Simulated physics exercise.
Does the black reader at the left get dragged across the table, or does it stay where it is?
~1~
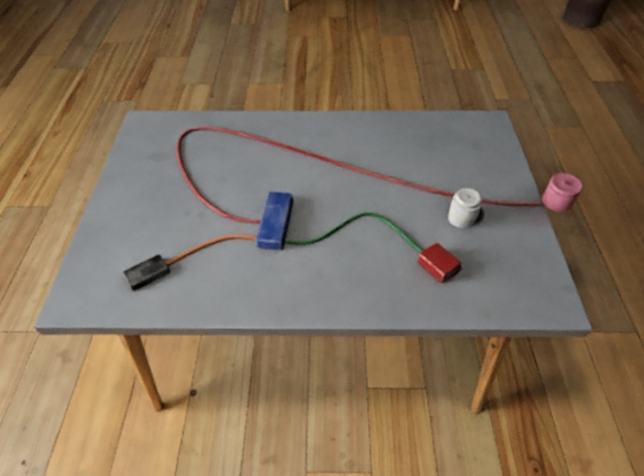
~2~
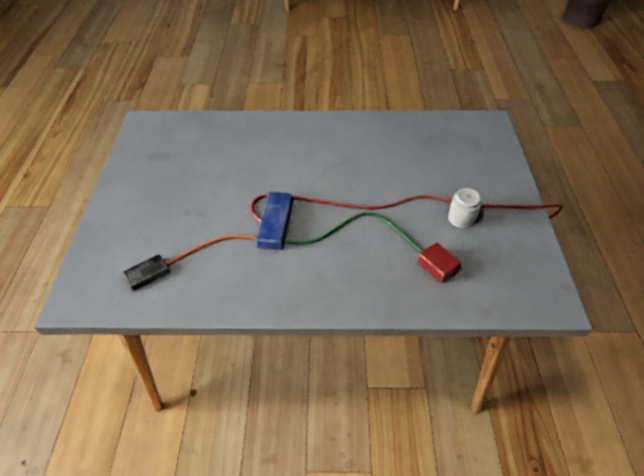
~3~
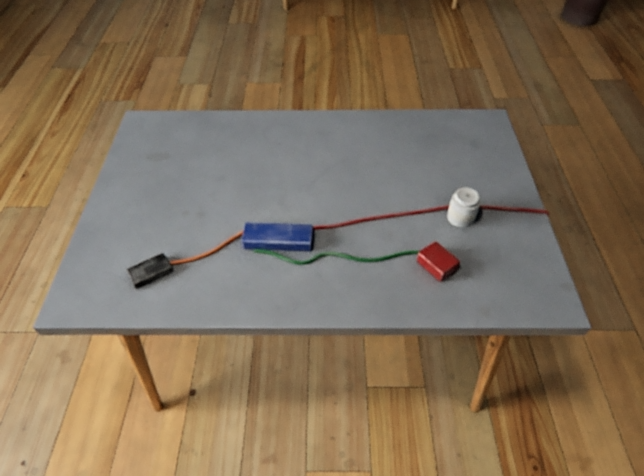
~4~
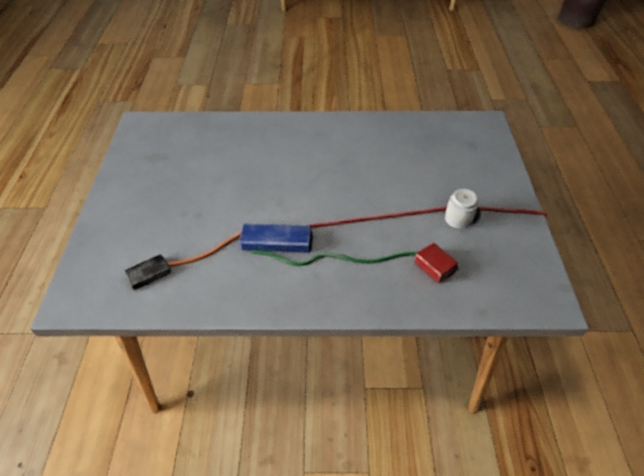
The black reader stays where it is at the left of the table, even as the blue strip beside it swings round.
